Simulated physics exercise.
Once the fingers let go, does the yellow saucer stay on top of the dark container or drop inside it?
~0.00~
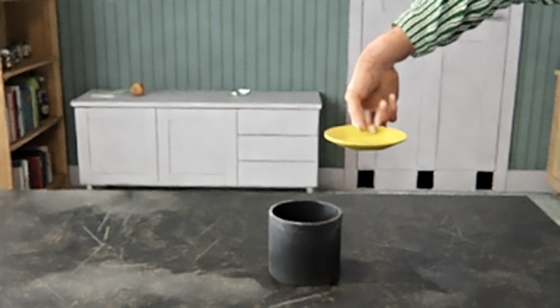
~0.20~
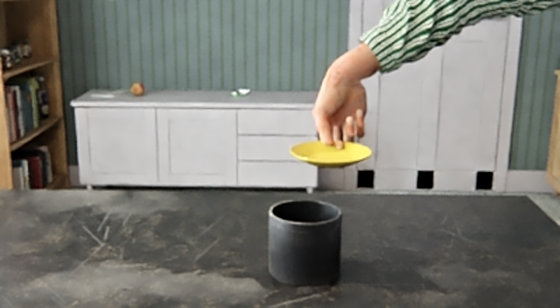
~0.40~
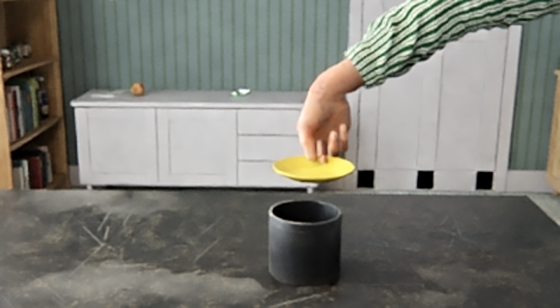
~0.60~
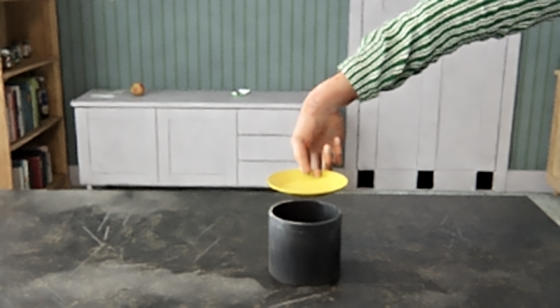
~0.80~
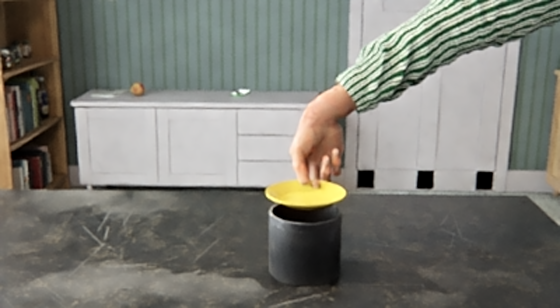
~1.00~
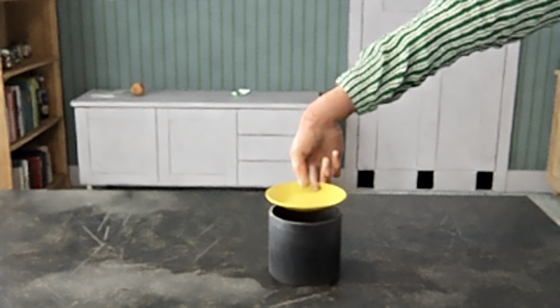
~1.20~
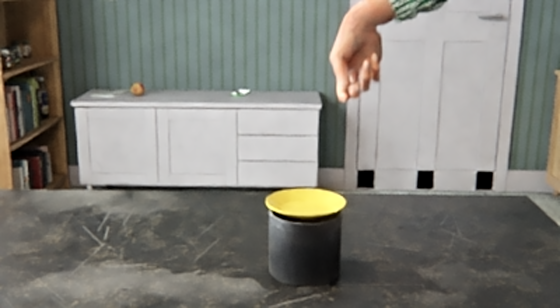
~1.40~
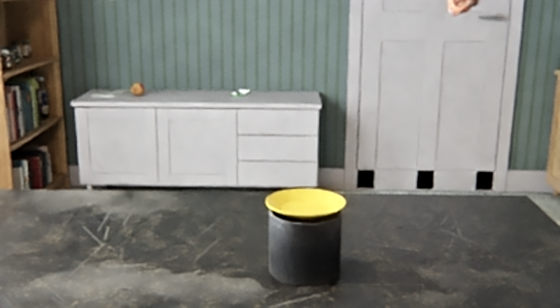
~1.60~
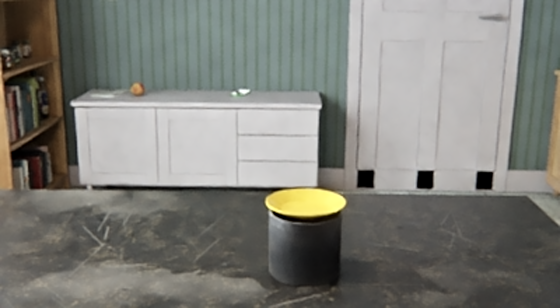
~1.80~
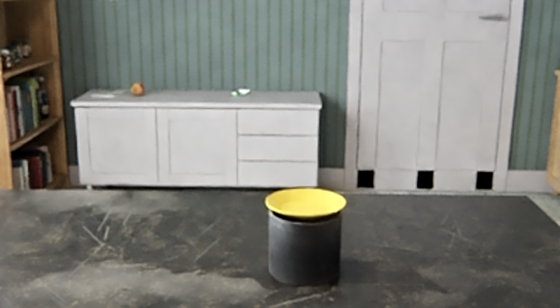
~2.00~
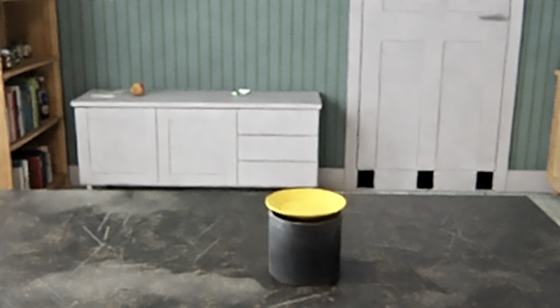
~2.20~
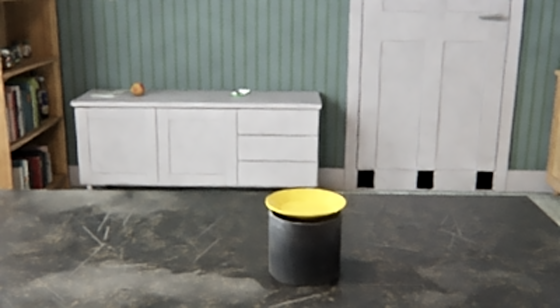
The yellow saucer stays on top of the dark container, covering its opening.
The footage shows a hand in a green striped sleeve carrying a yellow saucer left and down to a dark, open cylindrical container on a table. The hand lets go and withdraws, leaving the saucer resting still across the opening like a lid.
